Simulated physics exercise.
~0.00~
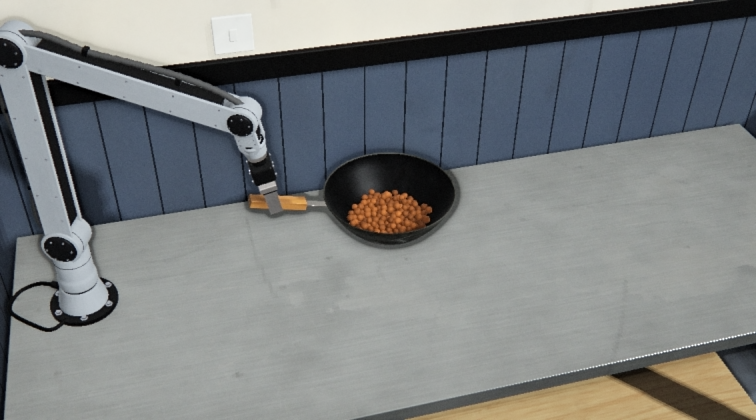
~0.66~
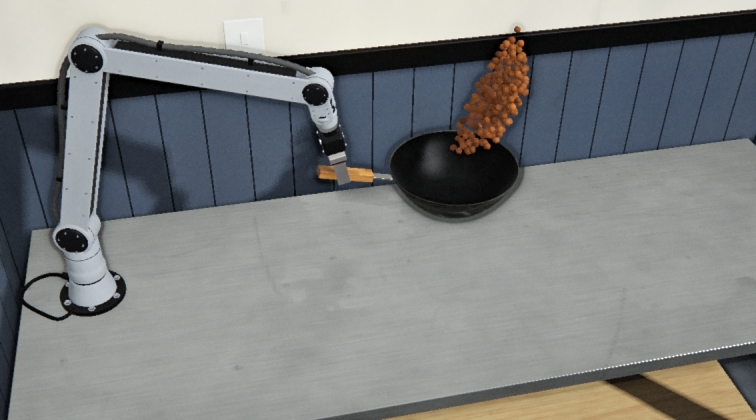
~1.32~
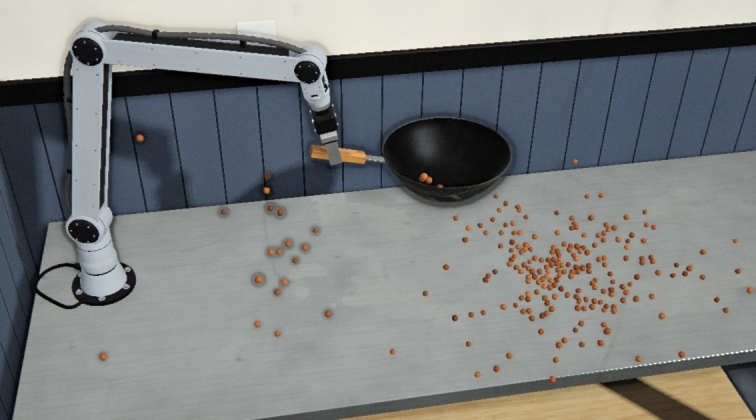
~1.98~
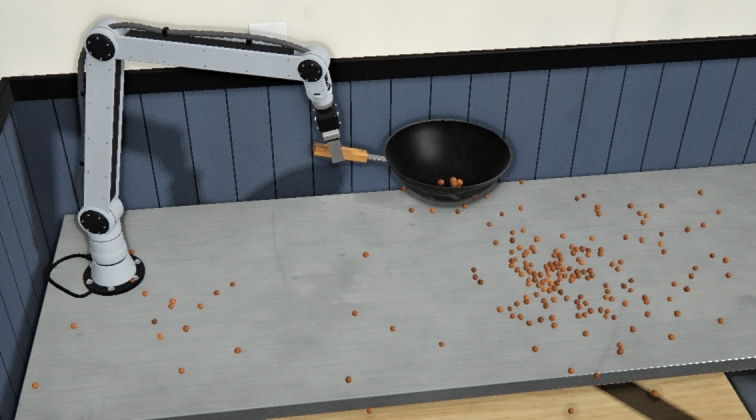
At the start, a white robot arm holds a black wok by its wooden handle over a grey table, with a heap of hazelnuts inside. The arm lifts the wok up and to the right, and the nuts fly above it in a tall, slanting stream. They come down mostly beyond the pan, scattering over the table to the right, while others bounce to the left toward the arm's base. The wok then stays nearly still as the strays spread further. By the end, only a few nuts remain in the wok, and most lie strewn across the table, with some dropping past its front edge.
